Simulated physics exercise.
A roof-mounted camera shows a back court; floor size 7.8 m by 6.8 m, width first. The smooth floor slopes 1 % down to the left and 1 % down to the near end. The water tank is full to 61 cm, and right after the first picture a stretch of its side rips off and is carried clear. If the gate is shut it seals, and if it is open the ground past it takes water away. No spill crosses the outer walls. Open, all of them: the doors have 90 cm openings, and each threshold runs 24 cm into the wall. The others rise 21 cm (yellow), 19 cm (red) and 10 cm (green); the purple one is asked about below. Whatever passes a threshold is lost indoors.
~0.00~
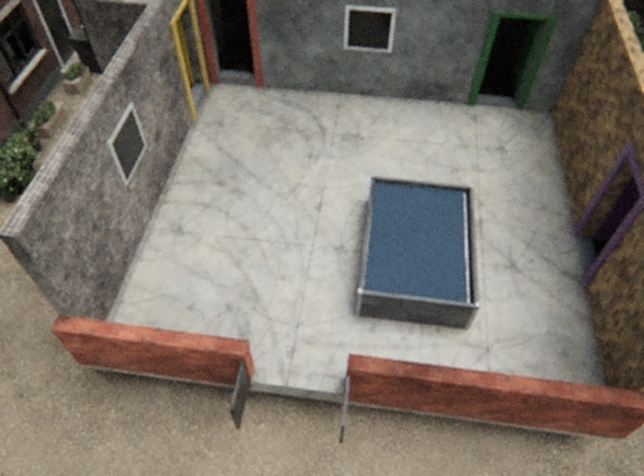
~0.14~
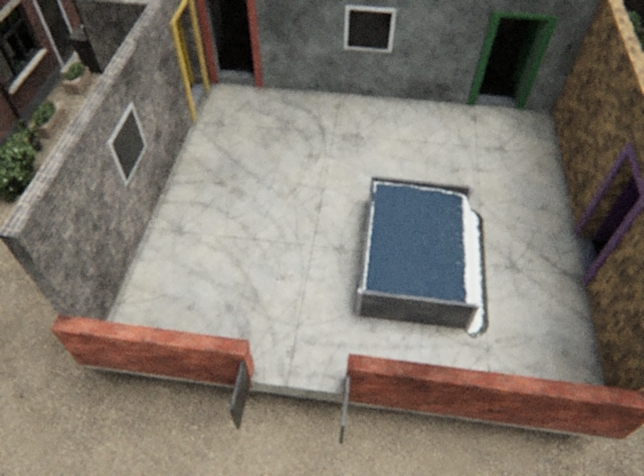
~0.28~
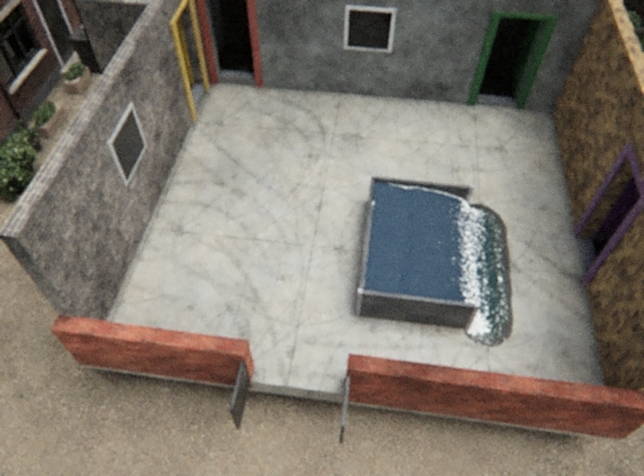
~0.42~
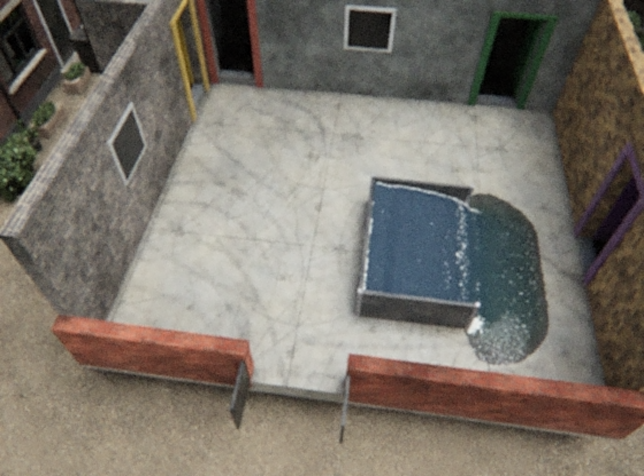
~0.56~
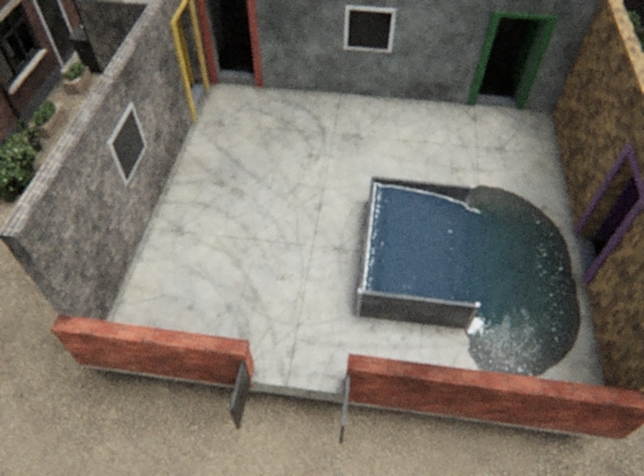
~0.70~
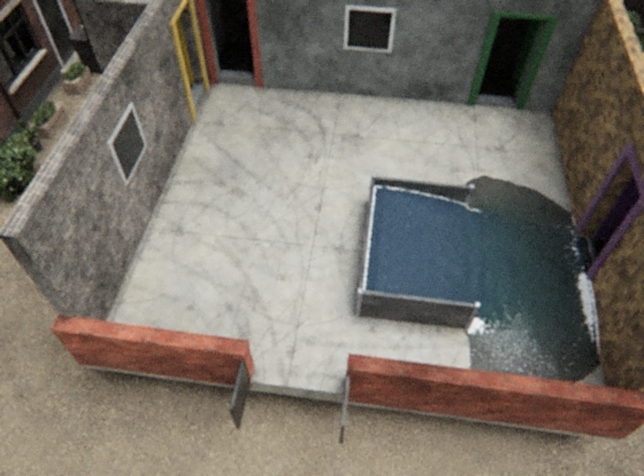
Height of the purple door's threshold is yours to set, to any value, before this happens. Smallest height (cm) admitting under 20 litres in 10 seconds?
Roughly 32 cm.
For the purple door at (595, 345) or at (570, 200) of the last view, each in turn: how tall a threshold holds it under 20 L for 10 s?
In turn: About 26 cm, about 13.5 cm.
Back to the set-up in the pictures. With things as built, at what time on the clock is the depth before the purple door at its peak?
Around 1.6 s, give or take.
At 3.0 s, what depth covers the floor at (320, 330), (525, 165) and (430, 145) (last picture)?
0, 7 and 0 cm, respectively.
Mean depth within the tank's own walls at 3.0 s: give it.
I'd put it near 12 cm.
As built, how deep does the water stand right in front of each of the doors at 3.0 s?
Centimetres: Purple = 19, yellow = 0, red = 0, green = 9.
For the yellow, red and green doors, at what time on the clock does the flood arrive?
Yellow at 7.5 s, red at 6.5 s and green at 2.6 s.
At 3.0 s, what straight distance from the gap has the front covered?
The front sits around 4.8 m out.
After 1.4 s water covers 20 % of the floor, deepest (40 cm) near (608, 412); 30 cm at the purple door, 121 litres in over its 6 cm threshold.
After 3.0 s water covers 30 % of the floor, deepest (28 cm) near (608, 412); 19 cm at the purple door, 379 litres in over its 6 cm threshold.
After 10.0 s water covers 90 % of the floor, deepest (10 cm) near (174, 167); 2 cm at the purple door, 445 litres in over its 6 cm threshold.
At the purple door as built, the water arrived by 0.7 s and peaked near 34 cm at 1.6 s.
With a threshold of 29.5 cm, 36 litres would have come in within the 10 s; with 39.5 cm, 1 litre. So under 20 litres takes about 32 cm.
